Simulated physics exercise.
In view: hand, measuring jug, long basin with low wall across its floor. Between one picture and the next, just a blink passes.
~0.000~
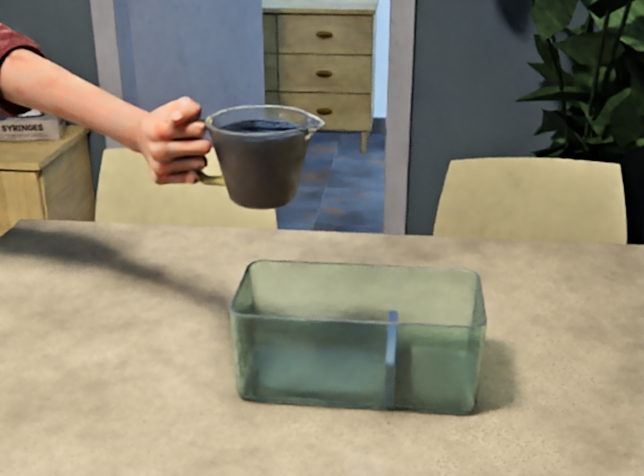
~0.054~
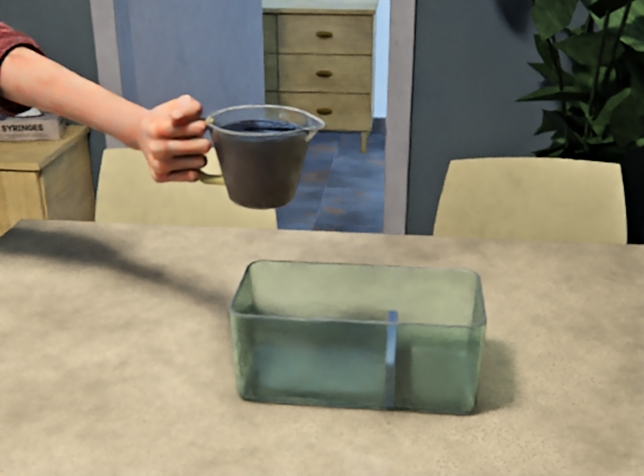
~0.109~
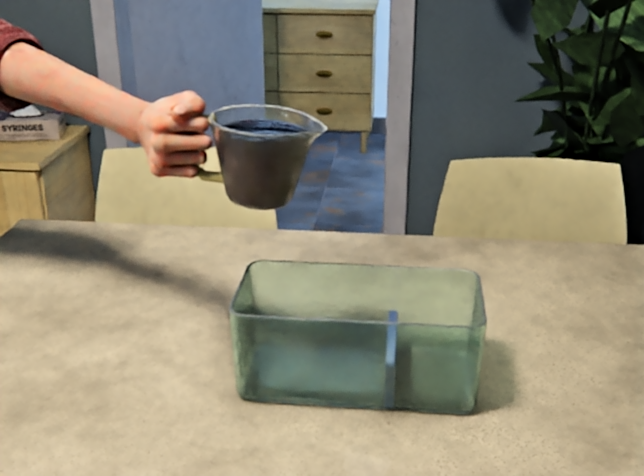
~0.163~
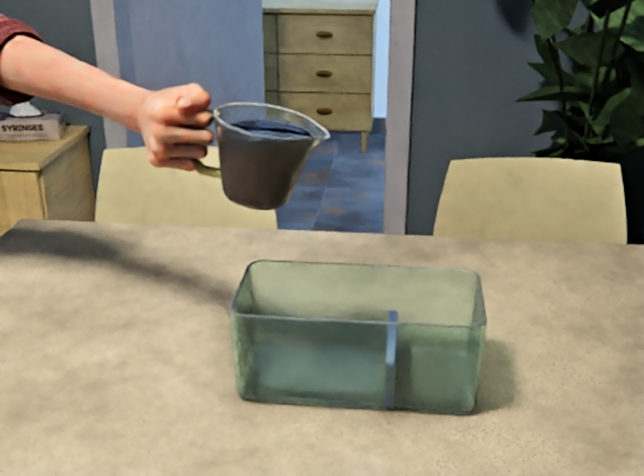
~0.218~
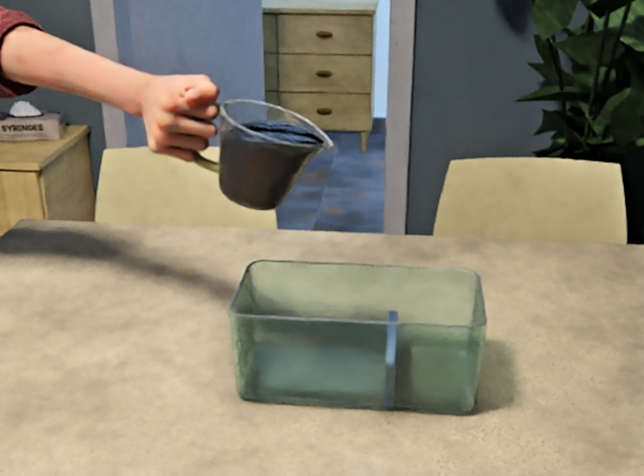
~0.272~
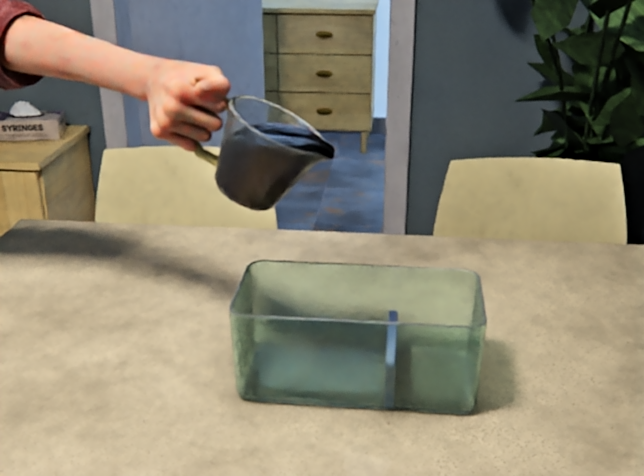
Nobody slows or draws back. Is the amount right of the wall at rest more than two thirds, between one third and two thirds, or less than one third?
It is less than one third.
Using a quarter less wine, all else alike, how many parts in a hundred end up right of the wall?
Roughly 0 in a hundred.
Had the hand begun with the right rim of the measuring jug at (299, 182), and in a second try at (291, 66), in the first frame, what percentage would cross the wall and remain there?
Roughly 5 % and 5 %.
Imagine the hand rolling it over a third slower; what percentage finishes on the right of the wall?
I'd say roughly 20 in every hundred ends up there.
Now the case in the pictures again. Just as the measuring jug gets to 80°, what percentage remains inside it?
Some 50 per cent has not yet come out.
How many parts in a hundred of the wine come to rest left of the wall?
Roughly 85 %.
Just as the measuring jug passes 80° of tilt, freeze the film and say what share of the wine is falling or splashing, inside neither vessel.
Share: Approx. 35 %.
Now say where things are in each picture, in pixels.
It leans 0°; its right rim is at (324, 123); the wine meets the walls at (215, 129) and (310, 132); the long basin's rim runs from (240, 287) to (482, 299); the wall's top is at (392, 338), in the first frame.
It leans 1°; its right rim is at (325, 124); the wine meets the walls at (216, 129) and (311, 133), in the second frame.
It leans 5°; its right rim is at (327, 128); the wine meets the walls at (218, 128) and (312, 134), in the third frame.
It leans 11°; its right rim is at (330, 135); the wine meets the walls at (221, 127) and (316, 137), in the fourth frame.
It leans 19°; its right rim is at (333, 145); the wine meets the walls at (225, 131) and (324, 140), in the fifth frame.
It leans 28°; its right rim is at (335, 156); the wine meets the walls at (226, 136) and (330, 147); 1 per cent is over the edge, in the sixth frame.
A moment on, the measuring jug is tipped on its side and 48 per cent is still to pour, 13 is left of the wall and 6 right of it.
Next, the measuring jug is tipped on its side and 9 per cent is still to pour, 62 is left of the wall and 13 right of it.
Then the measuring jug is tipped on its side and 1 per cent is still to pour, 80 is left of the wall and 14 right of it.
Later the measuring jug is tipped on its side and 0 per cent is still to pour, 83 is left of the wall and 14 right of it.
In the end 83 per cent lies left of the wall, 14 right of it and 3 outside.
